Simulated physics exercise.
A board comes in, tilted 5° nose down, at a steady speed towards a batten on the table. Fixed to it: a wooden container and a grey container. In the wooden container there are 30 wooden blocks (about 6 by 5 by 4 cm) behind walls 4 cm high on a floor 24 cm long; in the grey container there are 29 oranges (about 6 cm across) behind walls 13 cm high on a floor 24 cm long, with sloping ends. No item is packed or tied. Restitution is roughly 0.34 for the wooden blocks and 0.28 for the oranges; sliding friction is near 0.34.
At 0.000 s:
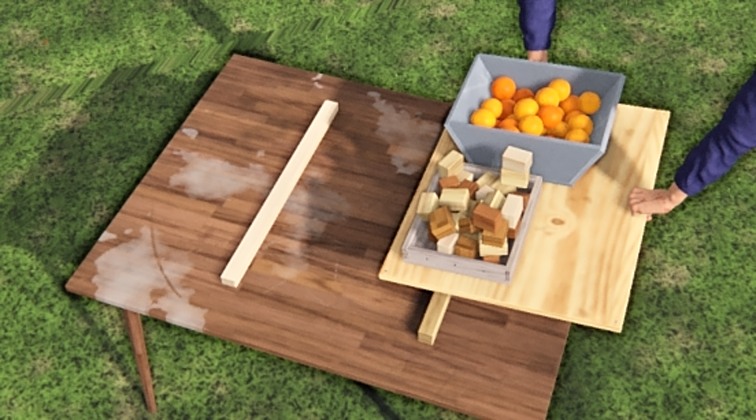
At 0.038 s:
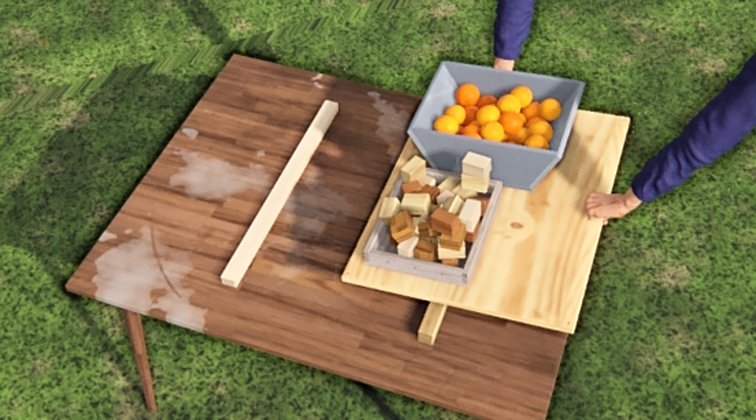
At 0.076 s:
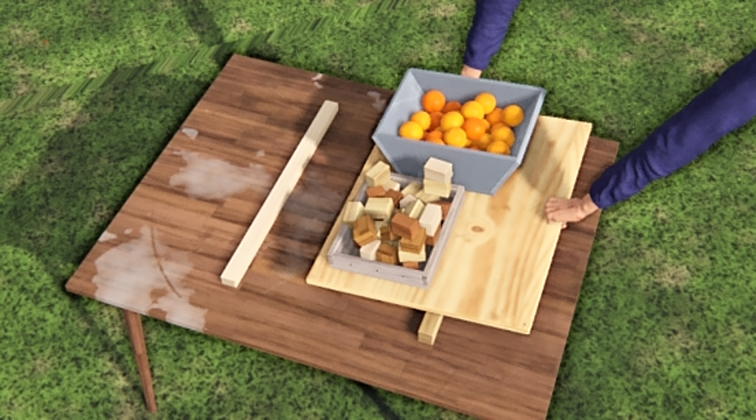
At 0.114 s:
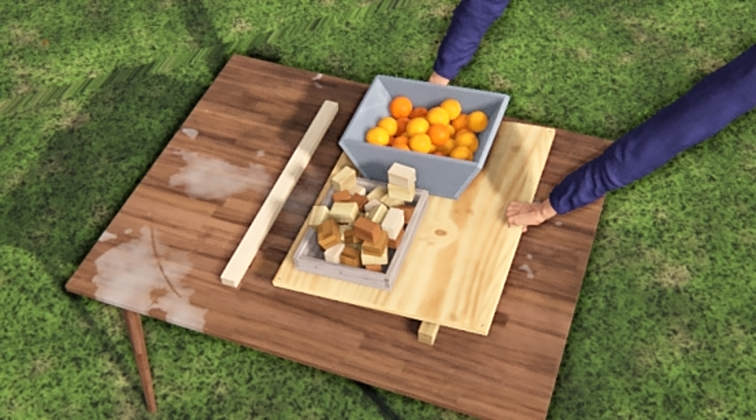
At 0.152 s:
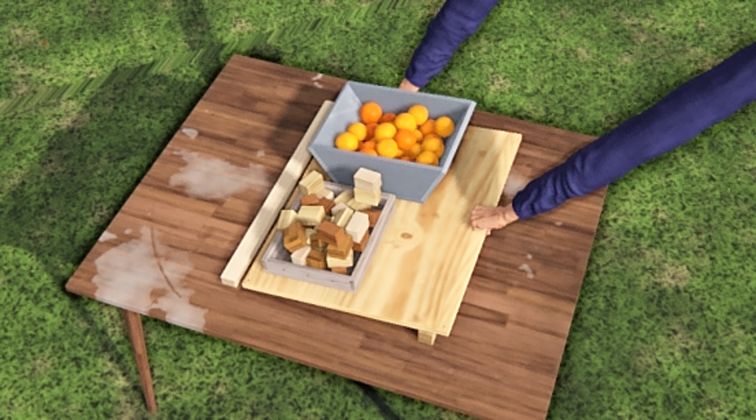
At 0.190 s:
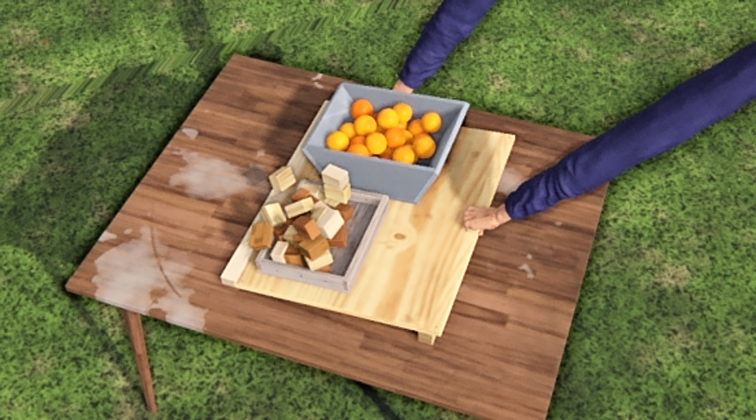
Two hands sliding a board with containers of oranges and wooden blocks leftward across a table, blocks tumbling over the container's edge.
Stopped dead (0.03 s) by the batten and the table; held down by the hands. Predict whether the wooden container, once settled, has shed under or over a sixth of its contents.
It keeps less than five sixths of its load.
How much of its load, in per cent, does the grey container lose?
About 0 percent for the grey container.
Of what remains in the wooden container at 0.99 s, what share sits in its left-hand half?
About 60 per cent.
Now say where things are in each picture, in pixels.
In the first frame (we follow the rim corner now nearest the camera), wooden container at (505, 268); grey container at (600, 148); 47 cm still to travel; nothing out yet.
Wooden container at (463, 271); grey container at (557, 154); 36 cm still to travel, in the second frame.
Wooden container at (423, 273); grey container at (516, 159); 24 cm still to travel, in the third frame.
Wooden container at (385, 276); grey container at (478, 165); 13 cm still to travel, in the fourth frame.
Wooden container at (350, 278); grey container at (442, 169); landed, in the fifth frame.
Wooden container at (343, 279); grey container at (435, 170); landed; 2 out, the lowest block at (282, 179), in the sixth frame.
After 0.22 s, 3 of 30 out of the wooden container and 0 of 29 out of the grey container.
After 0.34 s, 8 of 30 out of the wooden container and 0 of 29 out of the grey container.
After 0.56 s, 11 of 30 out of the wooden container and 0 of 29 out of the grey container.
When it is over (at 0.99 s), 11 of 30 out of the wooden container and 0 of 29 out of the grey container. Asked share, 11 of 30, 37 per cent.
